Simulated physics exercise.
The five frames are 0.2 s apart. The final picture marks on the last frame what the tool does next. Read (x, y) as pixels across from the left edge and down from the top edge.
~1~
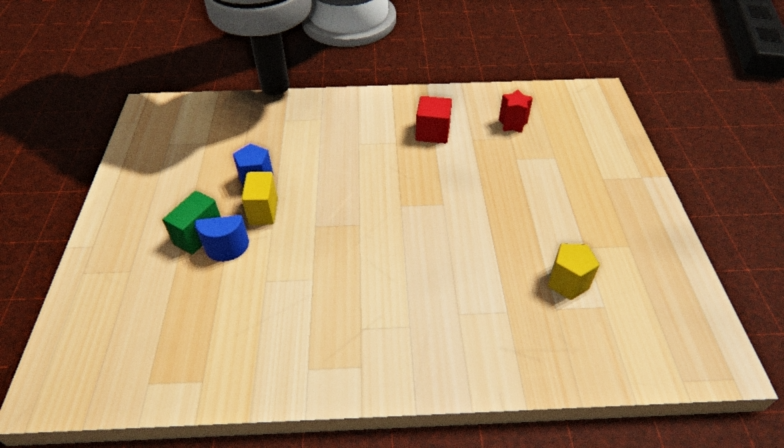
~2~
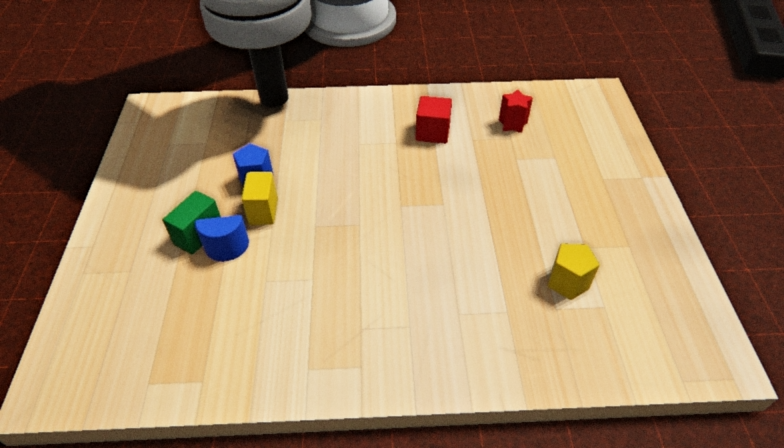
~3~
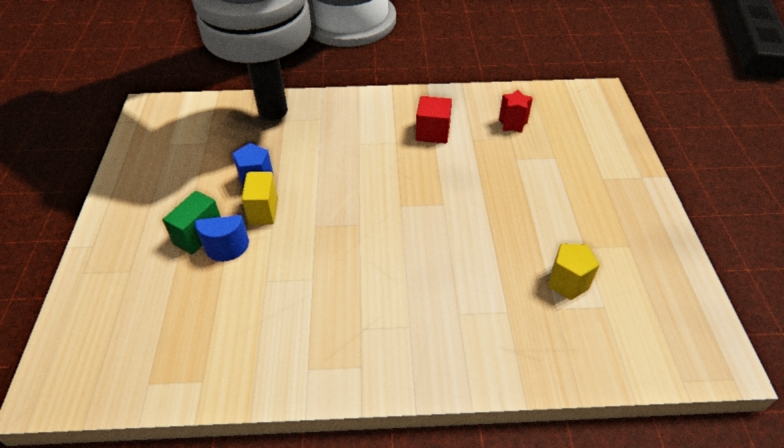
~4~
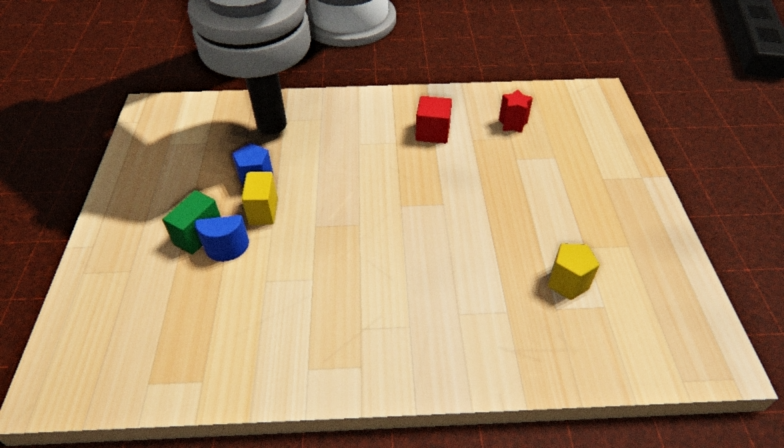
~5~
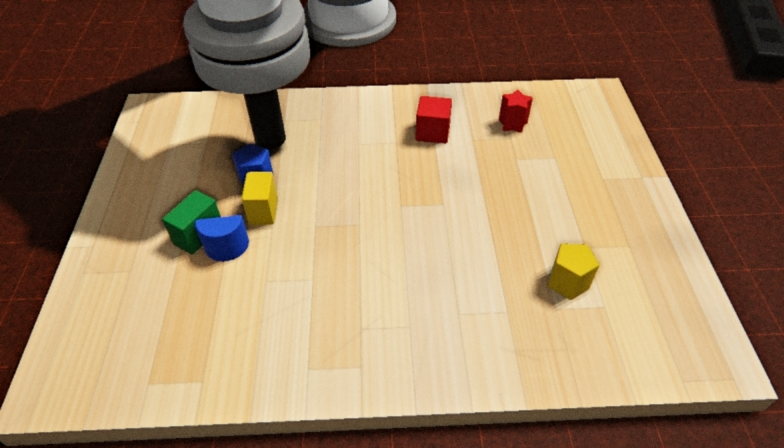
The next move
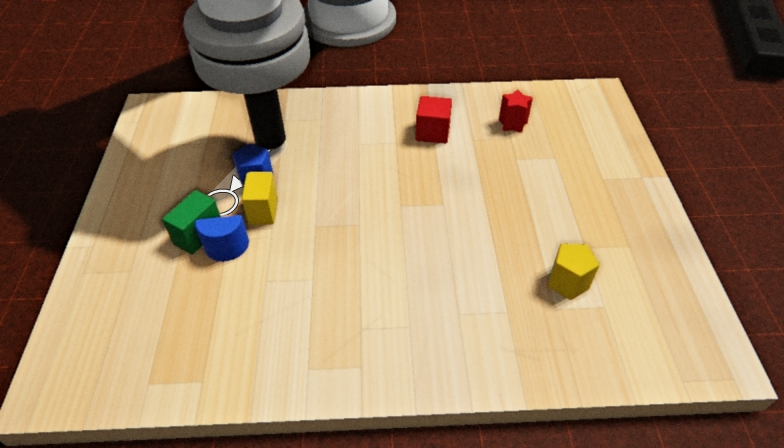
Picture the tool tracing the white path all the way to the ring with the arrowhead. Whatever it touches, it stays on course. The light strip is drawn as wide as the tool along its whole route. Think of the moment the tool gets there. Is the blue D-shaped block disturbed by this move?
The blue D-shaped block will stay where it stands.
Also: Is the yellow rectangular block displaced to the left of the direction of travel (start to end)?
Going by the path, yes.
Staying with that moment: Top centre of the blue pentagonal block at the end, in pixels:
About (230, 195).
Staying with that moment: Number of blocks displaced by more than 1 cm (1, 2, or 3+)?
Shifted over 1 cm: Two.
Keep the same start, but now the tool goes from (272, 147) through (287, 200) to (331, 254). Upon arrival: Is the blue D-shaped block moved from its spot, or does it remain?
The block you're asking about stays where it is.
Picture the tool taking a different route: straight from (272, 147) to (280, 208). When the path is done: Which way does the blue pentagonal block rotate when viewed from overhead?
The block turns clockwise.
Path on the board, from (272, 147) to (220, 203).
On the path given first. Halfway along, tool (245, 167); blue pentagonal block (241, 170), turned 30° anticlockwise; yellow rectangular block (260, 192), turned 15° anticlockwise.
At the end, tool (217, 196); blue D-shaped block in place; blue pentagonal block (230, 195), turned 70° anticlockwise; yellow rectangular block (268, 202), turned 50° anticlockwise.
